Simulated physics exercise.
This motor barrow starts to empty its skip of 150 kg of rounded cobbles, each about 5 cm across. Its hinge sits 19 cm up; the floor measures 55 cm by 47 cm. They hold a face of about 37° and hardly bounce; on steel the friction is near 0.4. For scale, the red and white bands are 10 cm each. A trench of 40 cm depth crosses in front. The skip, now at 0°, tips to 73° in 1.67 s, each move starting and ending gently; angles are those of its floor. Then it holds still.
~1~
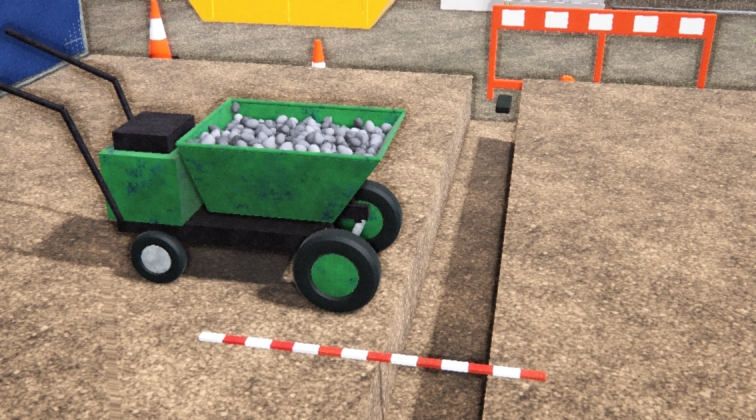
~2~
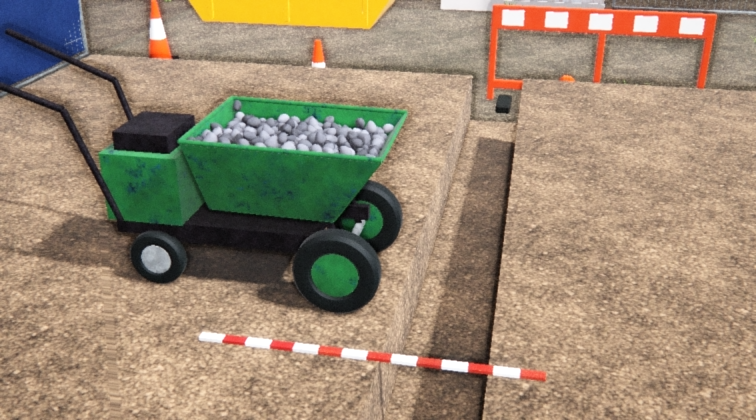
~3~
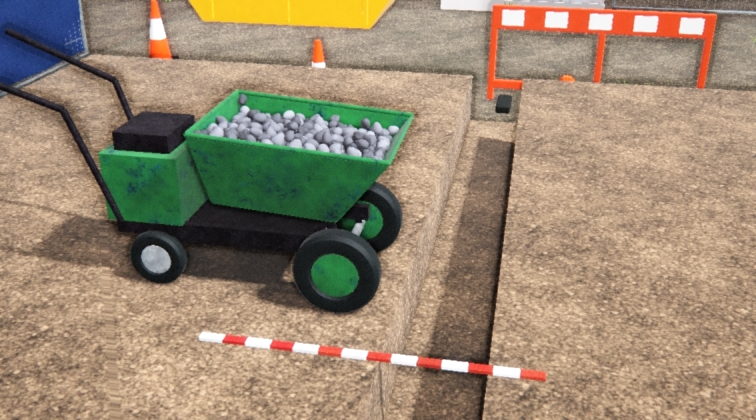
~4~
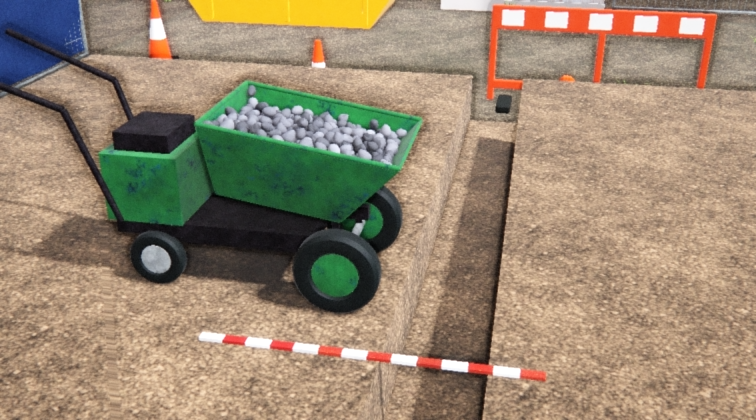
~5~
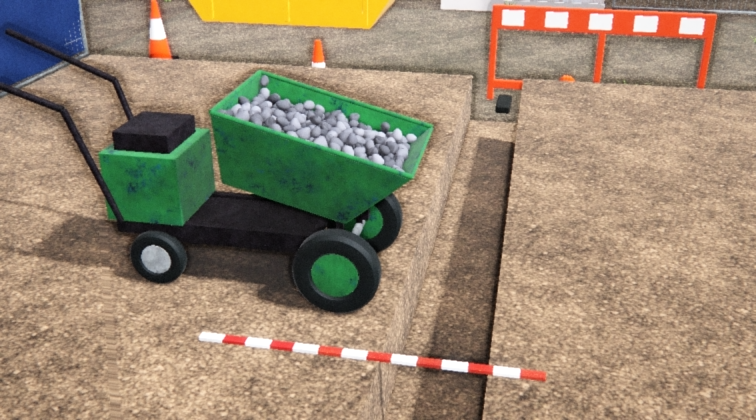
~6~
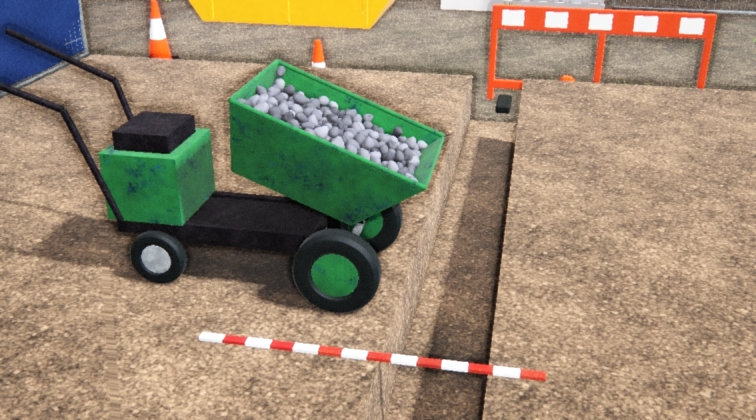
Green motor barrow standing beside a trench, its skip of rounded grey cobbles tilting steadily forward, rear end rising and front lip lowering.
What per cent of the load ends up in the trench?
About 49 per cent.
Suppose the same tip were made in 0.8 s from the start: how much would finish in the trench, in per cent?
Then about 40 per cent.
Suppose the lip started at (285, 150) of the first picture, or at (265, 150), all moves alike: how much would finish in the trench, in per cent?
First some 100, then 90 per cent.
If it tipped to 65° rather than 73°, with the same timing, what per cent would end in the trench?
Then about 40 per cent.
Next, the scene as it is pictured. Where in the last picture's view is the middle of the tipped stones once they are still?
Around (505, 293).
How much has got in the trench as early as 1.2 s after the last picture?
Some 10 per cent.
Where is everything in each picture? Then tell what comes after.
Lip at (380, 160), floor tilted 0°, highest stones at (283, 127), in the first picture.
Lip at (382, 161), floor tilted 1°, highest stones at (285, 126), in the second picture.
Lip at (389, 164), floor tilted 4°, highest stones at (281, 121), in the third picture.
The skip is at 9°, its lip at (399, 169); the top of the load is at (268, 112), in the fourth picture.
Lip at (412, 177), floor tilted 15°, highest stones at (269, 102), in the fifth picture.
The skip is at 21°, its lip at (426, 188); the top of the load is at (281, 92), in the sixth picture.
Then, 0.6 s after the last picture the floor is at 61°, 99 % in the skip, 1 % in the trench; the foremost stones are at (486, 262).
Then, 1.2 s after the last picture the floor is at 73°, 58 % in the skip, 8 % in the trench, 34 % past the trench; the foremost stones are at (629, 325).
Then, 1.5 s after the last picture the floor is at 73°, 30 % in the skip, 18 % in the trench, 52 % past the trench; the foremost stones are at (714, 331).
Then, 3.5 s after the last picture the floor is at 73°, 0 % in the skip, 49 % in the trench, 51 % past the trench; the foremost stones are past the picture's edge.
